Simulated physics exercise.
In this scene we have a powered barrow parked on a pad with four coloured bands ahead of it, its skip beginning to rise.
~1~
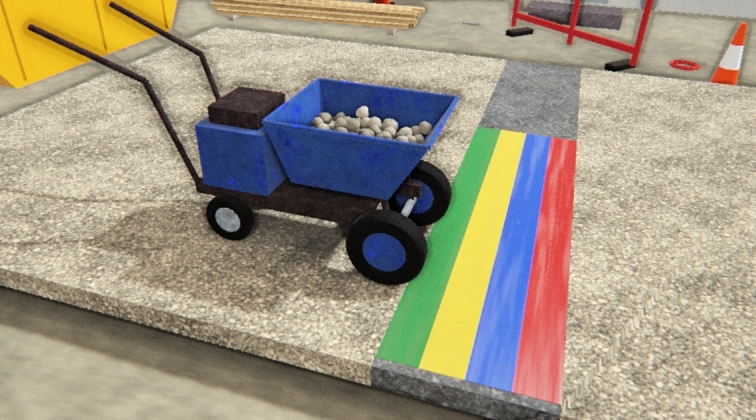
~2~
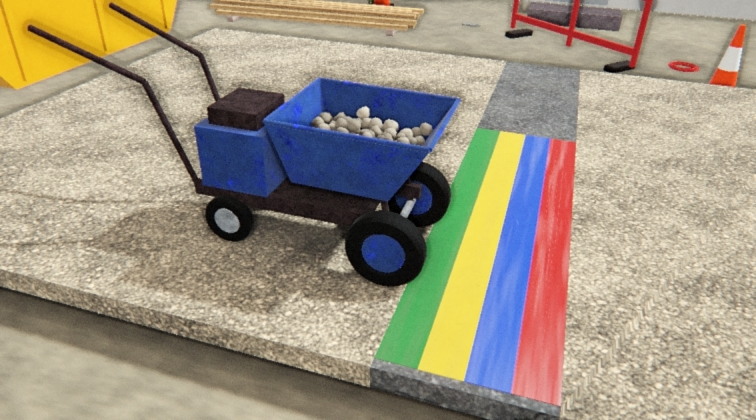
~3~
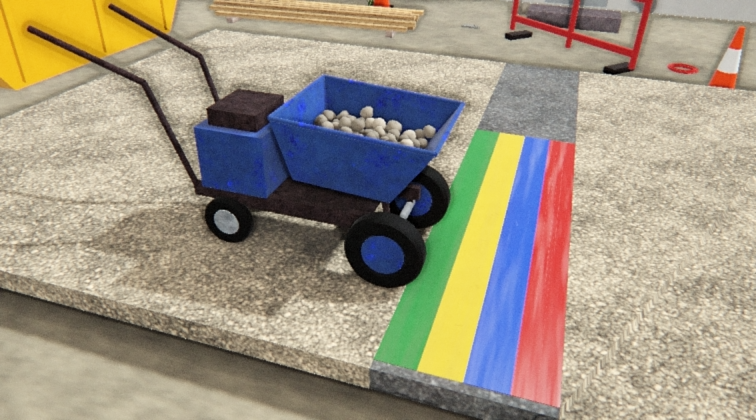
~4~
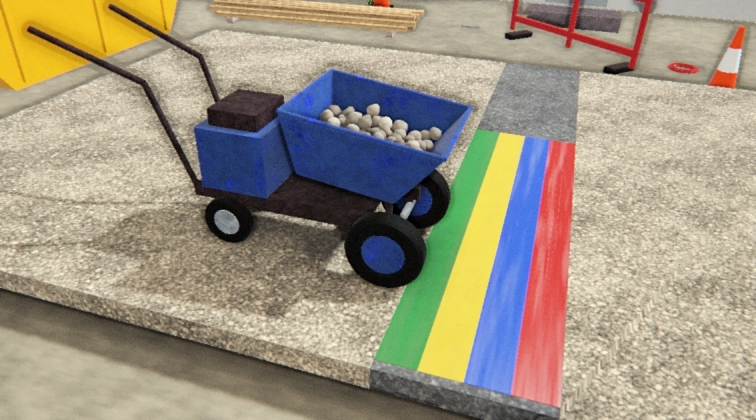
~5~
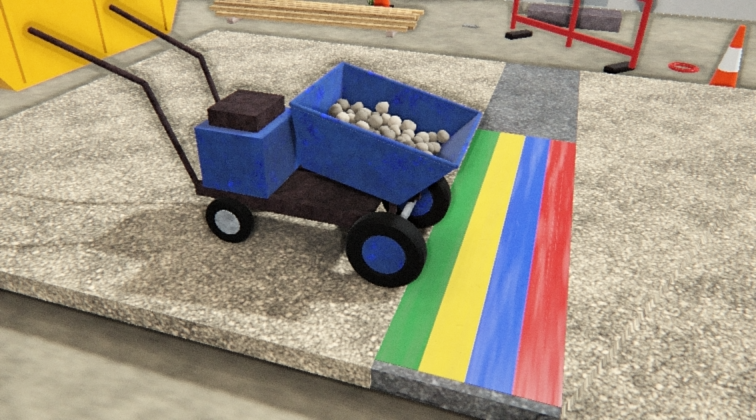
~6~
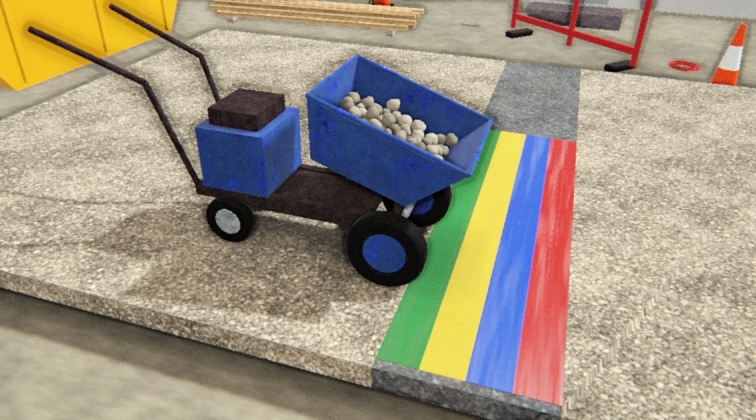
On a gravelly pad, a blue barrow full of pebbles stood still beside green, yellow, blue and red stripes while its skip slowly tilted forward to the right, its back end rising.
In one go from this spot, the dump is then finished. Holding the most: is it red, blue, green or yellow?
It's red.
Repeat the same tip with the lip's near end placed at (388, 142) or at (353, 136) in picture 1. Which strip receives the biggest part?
Going by the pictures, the first try gives that blue strip and the second gives that yellow strip.
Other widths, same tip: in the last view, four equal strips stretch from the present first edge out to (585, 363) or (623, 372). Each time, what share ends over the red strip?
30 % and 20 %.
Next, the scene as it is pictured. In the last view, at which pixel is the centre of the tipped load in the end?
Somewhere close to (543, 277) in the last picture.
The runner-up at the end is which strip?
Second comes the blue one.
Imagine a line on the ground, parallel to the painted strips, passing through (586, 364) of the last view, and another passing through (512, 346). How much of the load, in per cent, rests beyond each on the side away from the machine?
I'd say about 10 and about 60 in a hundred.
Shortly afterwards, skip tipped steeply; the whole lot in the skip.
Next, skip tipped right over; all but a few in the skip; only a few over the blue strip; only a few over the red strip.
Some moments later, skip tipped right over; near a third in the skip; near a quarter over the blue strip; near a third over the red strip; a little off the paint.
In the end, skip tipped right over; near a quarter in the skip; none at all over the green strip; none at all over the yellow strip; near a quarter over the blue strip; near a third over the red strip; near a quarter off the paint.
